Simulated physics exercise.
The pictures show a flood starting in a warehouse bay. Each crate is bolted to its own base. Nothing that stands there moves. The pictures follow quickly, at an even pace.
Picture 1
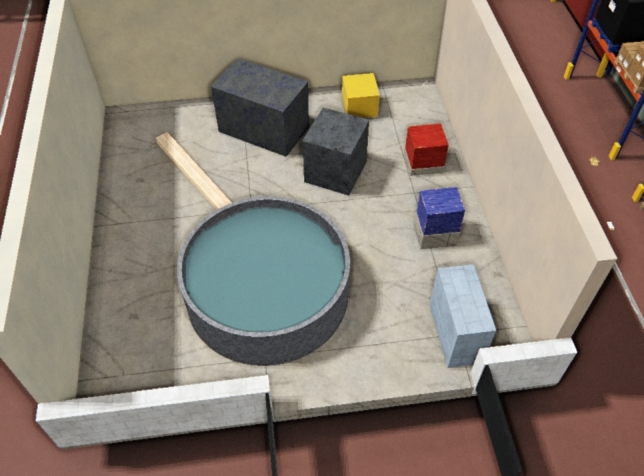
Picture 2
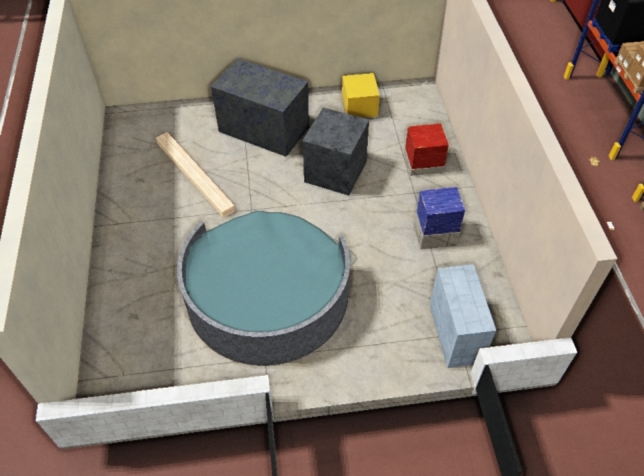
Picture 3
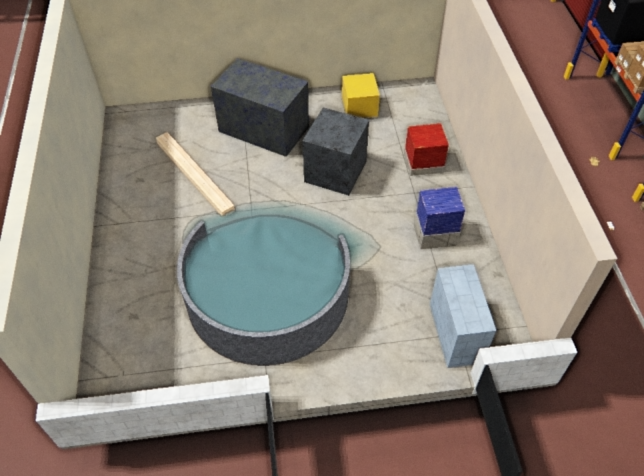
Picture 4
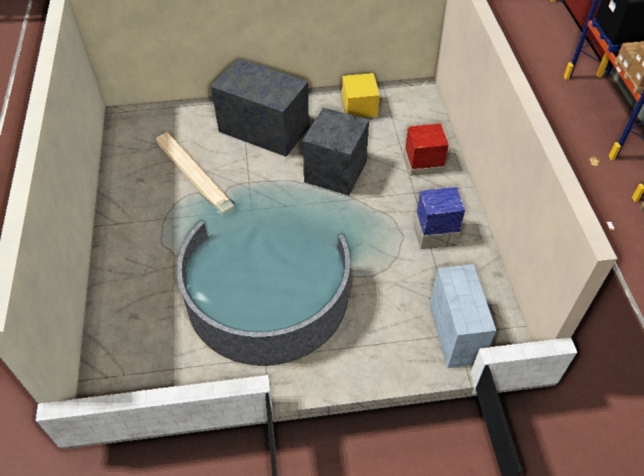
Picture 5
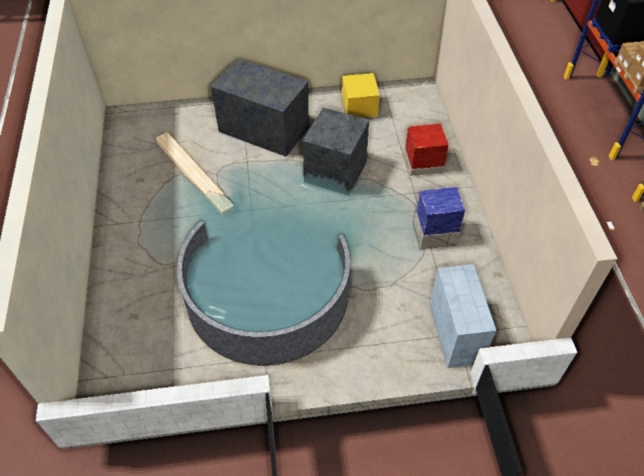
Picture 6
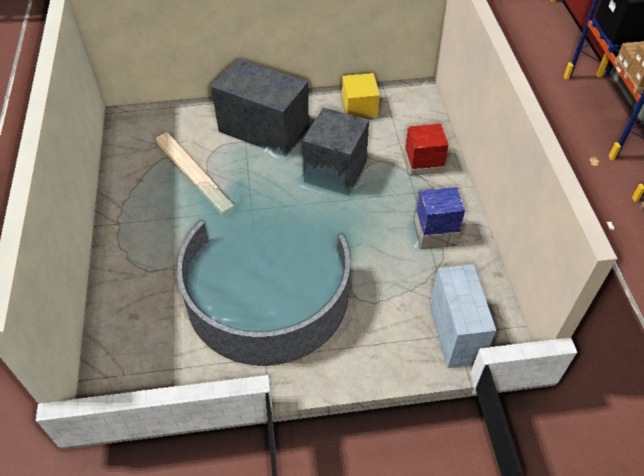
Water in a round grey tank pours out through a gap that opens on its far side, spreading across the floor of a walled bay, around a wooden plank and out to the dark blocks and the blue box.
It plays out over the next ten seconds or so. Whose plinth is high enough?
One by one: The red crate gets wet; the blue crate stays dry; the yellow crate gets wet.
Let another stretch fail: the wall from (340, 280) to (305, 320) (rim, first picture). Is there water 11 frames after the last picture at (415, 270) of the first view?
Verdict: Flooded.
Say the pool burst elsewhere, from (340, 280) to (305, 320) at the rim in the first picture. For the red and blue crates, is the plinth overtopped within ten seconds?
The red one keeps dry, the blue one keeps dry.
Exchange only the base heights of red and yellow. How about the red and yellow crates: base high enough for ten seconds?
The red crate gets wet, the yellow crate is topped.
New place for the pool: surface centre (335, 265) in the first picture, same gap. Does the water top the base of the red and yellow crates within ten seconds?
One by one: Red ends up wet; yellow is topped.
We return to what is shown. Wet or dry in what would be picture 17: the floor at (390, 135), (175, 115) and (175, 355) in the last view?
In turn: Awash, flooded, clear.
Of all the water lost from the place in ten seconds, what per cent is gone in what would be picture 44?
I make it 15 per cent.
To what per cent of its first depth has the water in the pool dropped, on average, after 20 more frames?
Close to 16 %.
A moment on, water covers 50 % of the floor; the red crate water round its plinth, the blue crate water round its plinth, the yellow crate water round its plinth.
Next, water covers 60 % of the floor; the red crate water round its plinth, the blue crate water round its plinth, the yellow crate water round its plinth.
Then, water covers 75 % of the floor; the red crate water round its plinth, the blue crate water round its plinth, the yellow crate water round its plinth.
Later, water covers 95 % of the floor; the red crate water round its plinth, the blue crate water round its plinth, the yellow crate water round its plinth.
In the end, water covers 100 % of the floor; the red crate was topped, the blue crate stayed above the water, the yellow crate was topped.
